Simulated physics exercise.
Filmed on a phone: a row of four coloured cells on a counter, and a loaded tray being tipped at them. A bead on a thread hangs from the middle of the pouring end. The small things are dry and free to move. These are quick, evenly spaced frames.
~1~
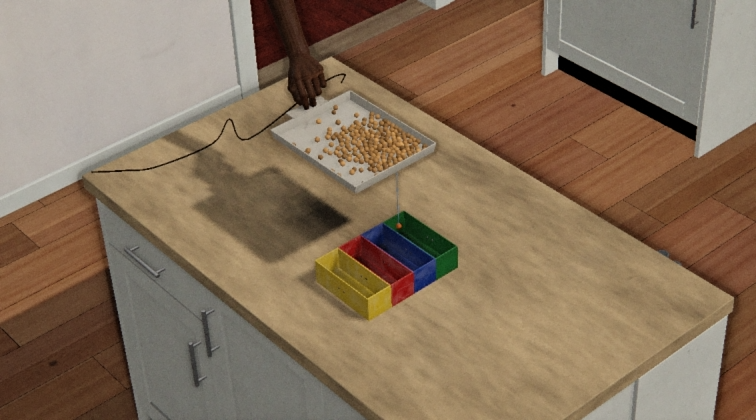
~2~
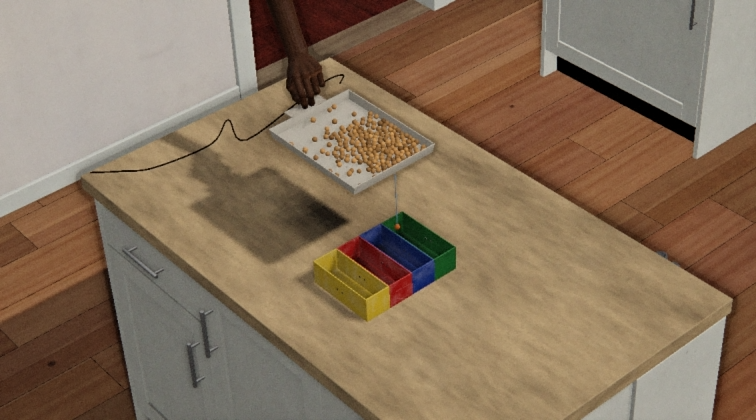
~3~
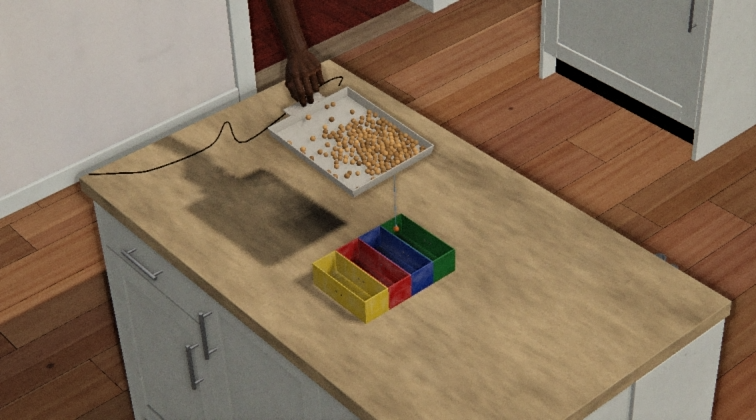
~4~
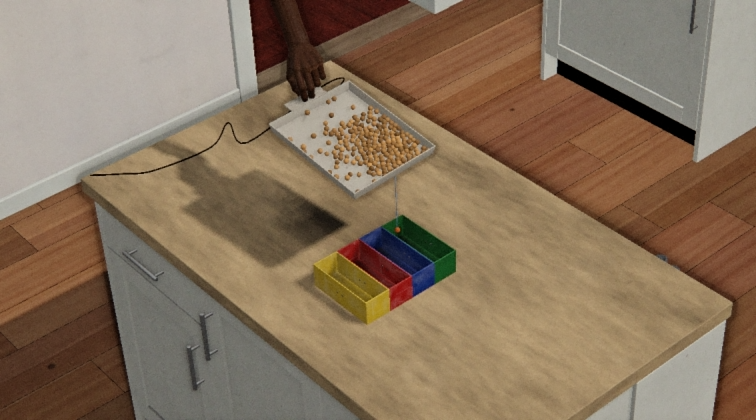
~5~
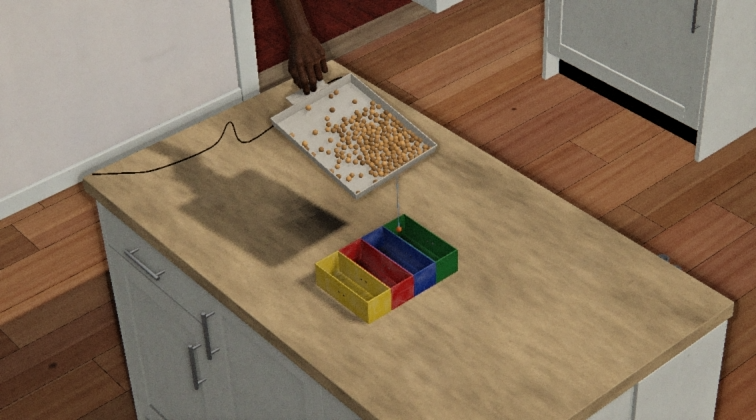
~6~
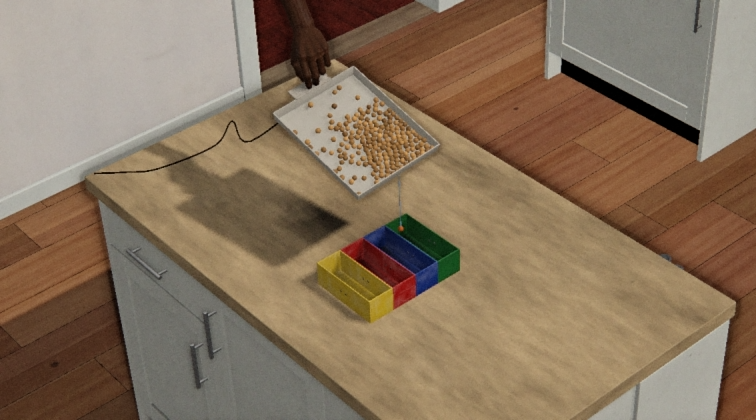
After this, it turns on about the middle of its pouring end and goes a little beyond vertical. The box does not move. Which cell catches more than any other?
Most goes to the red cell.
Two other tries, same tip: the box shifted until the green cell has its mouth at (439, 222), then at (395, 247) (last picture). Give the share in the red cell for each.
First some 20, then 20 per cent.
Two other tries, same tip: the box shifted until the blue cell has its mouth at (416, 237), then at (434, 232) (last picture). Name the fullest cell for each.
The first try: The yellow cell. The second: The yellow cell.
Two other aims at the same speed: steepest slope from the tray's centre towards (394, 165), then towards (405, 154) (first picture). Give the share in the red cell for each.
First some 10, then 0 per cent.
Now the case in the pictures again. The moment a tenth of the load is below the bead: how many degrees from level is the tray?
Around 70° of tilt.
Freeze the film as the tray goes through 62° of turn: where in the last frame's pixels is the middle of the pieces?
At about (378, 173).
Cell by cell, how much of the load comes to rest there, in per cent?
About: Yellow cell 20, red cell 60, blue cell 20, green cell 0 per cent.
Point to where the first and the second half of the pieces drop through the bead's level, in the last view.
Early half (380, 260), late half (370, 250).
Soon after the last picture, tray tipped steeply; nearly all on the tray; a stray few in the red cell; a stray few in the yellow cell; a small part falling or outside the box.
A little later, tray tipped past a quarter turn; a stray few on the tray; about half in the red cell; about a quarter in the blue cell; a small part in the yellow cell; a stray few in the green cell; a small part falling or outside the box.
Later still, tray tipped past a quarter turn; about two thirds in the red cell; about a quarter in the blue cell; about a quarter in the yellow cell; a stray few in the green cell; a small part falling or outside the box.
At rest, tray tipped past a quarter turn; about two thirds in the red cell; about a quarter in the blue cell; about a quarter in the yellow cell; a stray few in the green cell; a small part outside the box.
